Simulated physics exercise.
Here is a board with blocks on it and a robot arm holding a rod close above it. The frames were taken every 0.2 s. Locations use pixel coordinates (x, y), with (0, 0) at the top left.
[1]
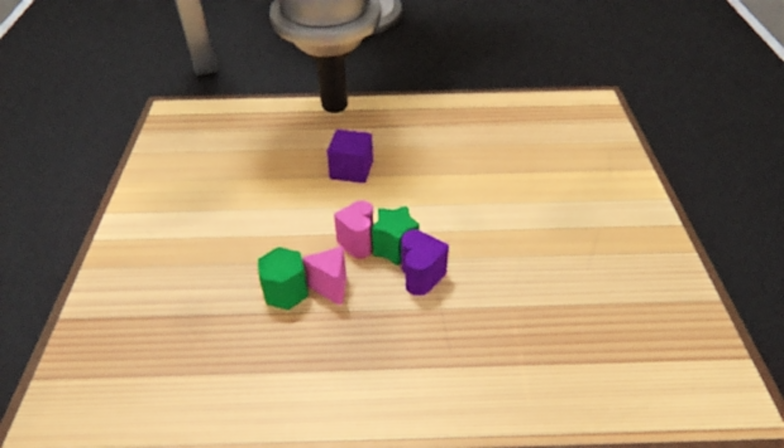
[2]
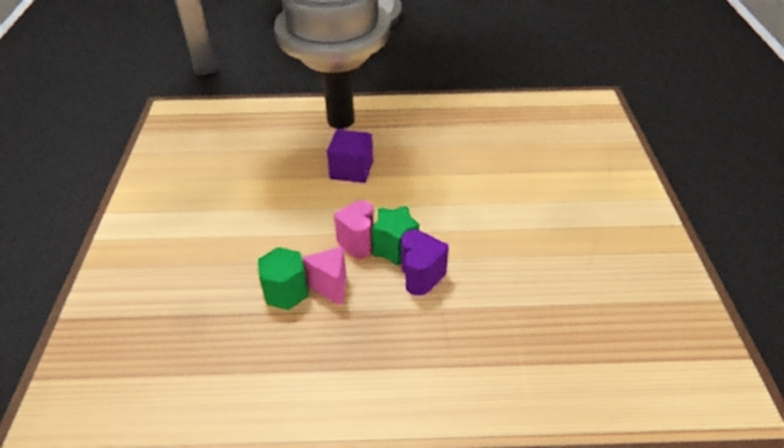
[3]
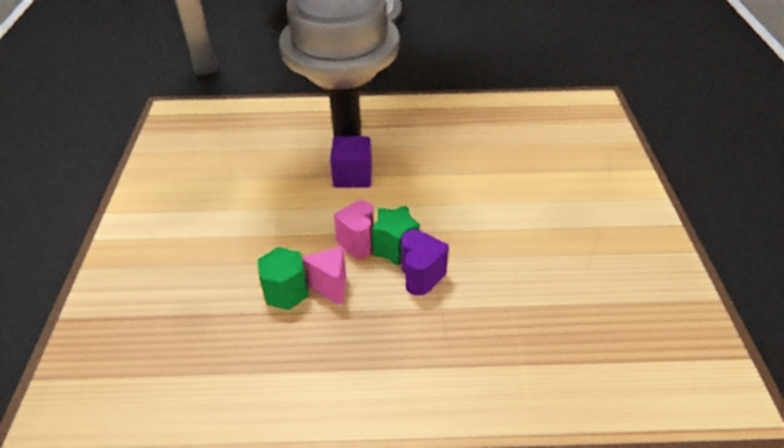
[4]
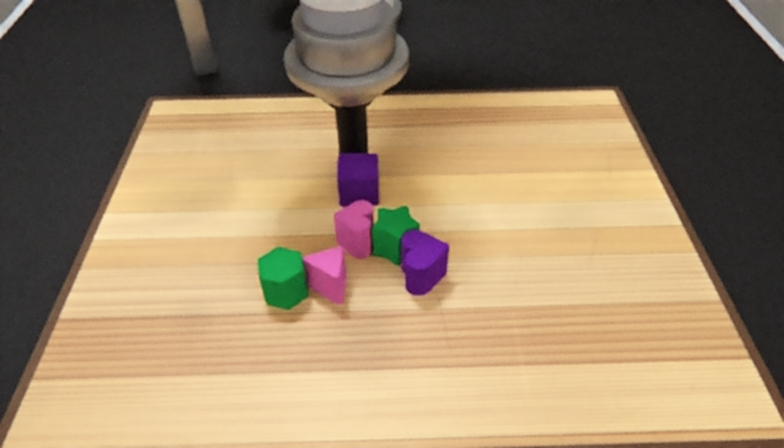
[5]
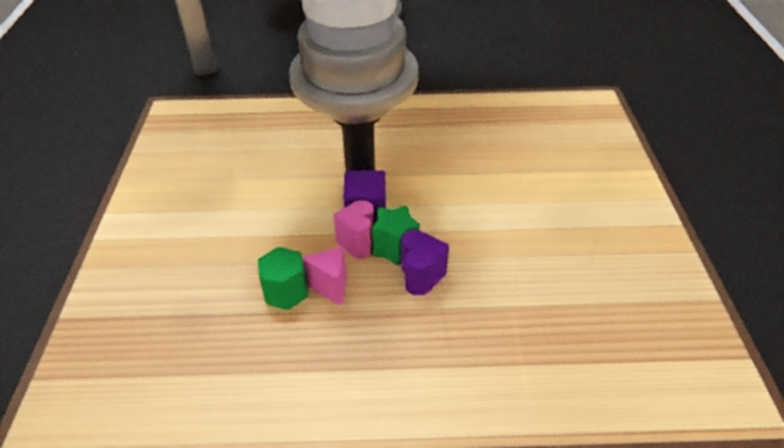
The footage shows a robot arm lowering its dark rod toward a purple cube on a wooden board, then pushing the cube toward the viewer, up close to a pink heart and green star, while the other blocks stay still.
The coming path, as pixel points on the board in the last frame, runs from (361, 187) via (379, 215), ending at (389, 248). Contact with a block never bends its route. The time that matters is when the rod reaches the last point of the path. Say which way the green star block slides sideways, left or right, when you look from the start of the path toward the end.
Its sideways move is to the right.
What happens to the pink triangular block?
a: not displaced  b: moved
b
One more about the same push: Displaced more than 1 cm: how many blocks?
Moved: 3 or more.
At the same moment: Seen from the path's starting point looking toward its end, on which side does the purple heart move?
Towards the left-hand side.
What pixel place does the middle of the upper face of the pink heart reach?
Around (357, 278).
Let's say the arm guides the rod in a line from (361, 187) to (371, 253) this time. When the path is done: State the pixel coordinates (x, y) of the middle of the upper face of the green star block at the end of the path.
Final place: (421, 278).
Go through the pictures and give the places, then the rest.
In the first frame, rod's lower end (335, 105); pink triangular block (327, 260); pink heart (356, 214); purple square (350, 142); green star block (395, 220); purple heart (422, 248).
In the second frame, rod (341, 121); blocks still.
In the third frame, rod (347, 137); purple square (351, 147).
In the fourth frame, rod (354, 153); purple square (358, 165).
In the fifth frame, rod (360, 170); pink triangular block (327, 260); pink heart (356, 214); purple square (365, 183); green star block (395, 220); purple heart (422, 248).
On the path given first. Halfway along, rod (378, 198); pink triangular block (323, 268), turned 25° clockwise; pink heart (358, 243), turned 35° clockwise; purple square (381, 214); green star block (402, 244); purple heart (440, 265), turned 25° anticlockwise.
At the end, rod (389, 231); pink triangular block (313, 278), turned 80° clockwise; pink heart (357, 278), turned 65° clockwise; purple square (391, 250); green star block (410, 285); purple heart (462, 292), turned 85° anticlockwise.
